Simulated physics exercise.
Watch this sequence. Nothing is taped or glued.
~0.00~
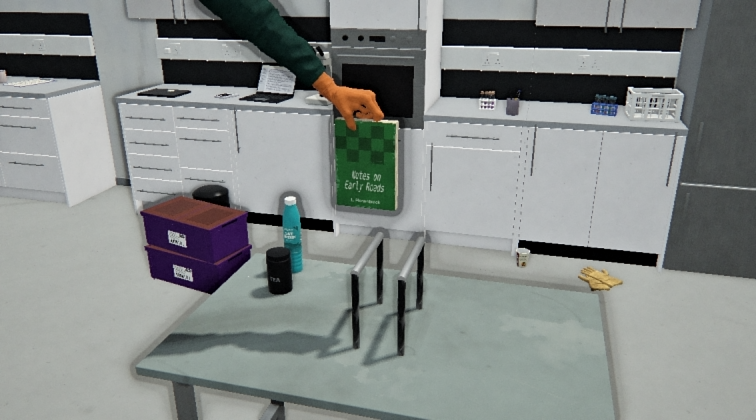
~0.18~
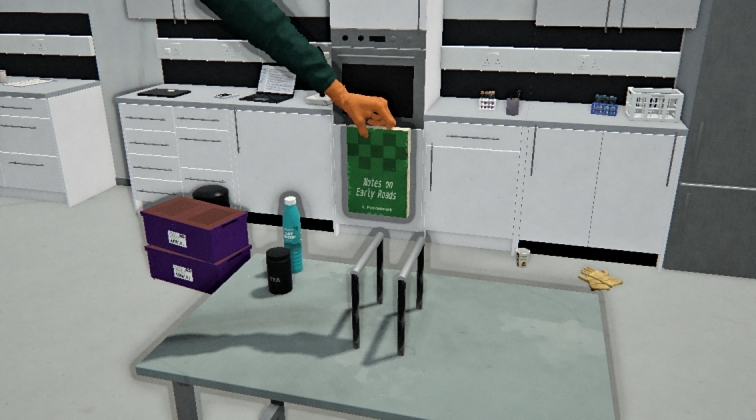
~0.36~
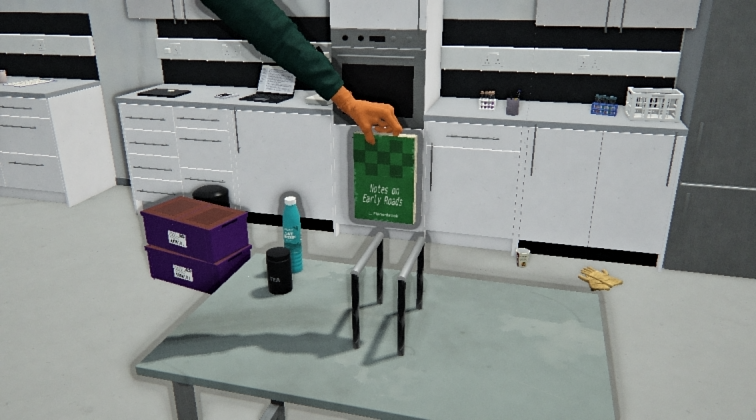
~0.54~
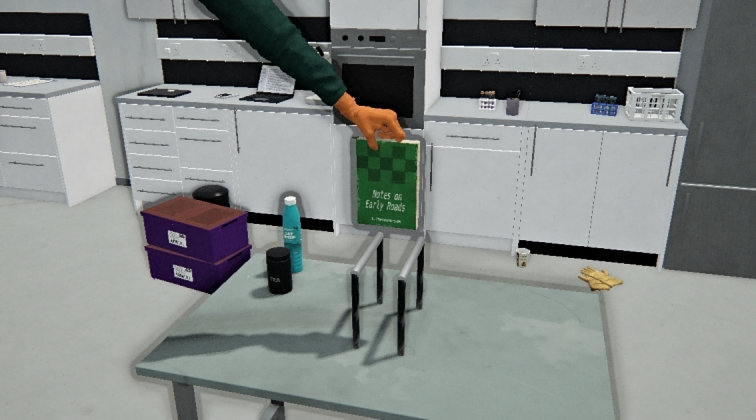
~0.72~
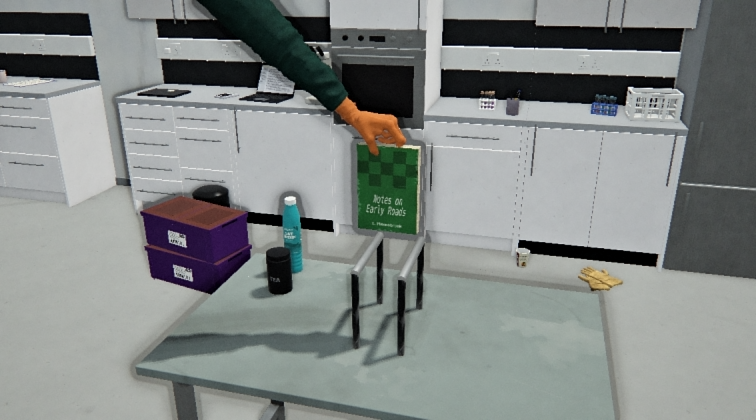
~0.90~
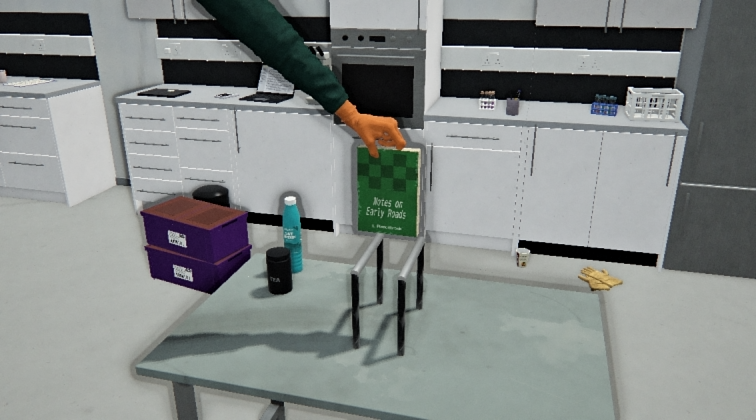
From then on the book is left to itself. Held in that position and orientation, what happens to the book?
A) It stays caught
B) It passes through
(A) It stays caught.
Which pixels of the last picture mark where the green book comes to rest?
Close to (388, 212) in the last picture.
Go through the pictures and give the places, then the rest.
In the first picture, on its way; green book (367, 164); turquoise bottle (292, 235).
In the second picture, on its way; green book (379, 171); turquoise bottle (292, 235).
In the third picture, on its way; green book (385, 178); turquoise bottle (292, 235).
In the fourth picture, on its way; green book (388, 184); turquoise bottle (292, 235).
In the fifth picture, on its way; green book (389, 188); turquoise bottle (292, 235).
In the sixth picture, poised above the slot; green book (388, 191); turquoise bottle (292, 235).
After 1.10 s, green book slid a little near (388, 208).
After 1.20 s, as before.
At rest (1.9 s), moved from the start, green book; the other 2 in place. Seen from the same camera at the end, green book near (388, 212). The book lodges.
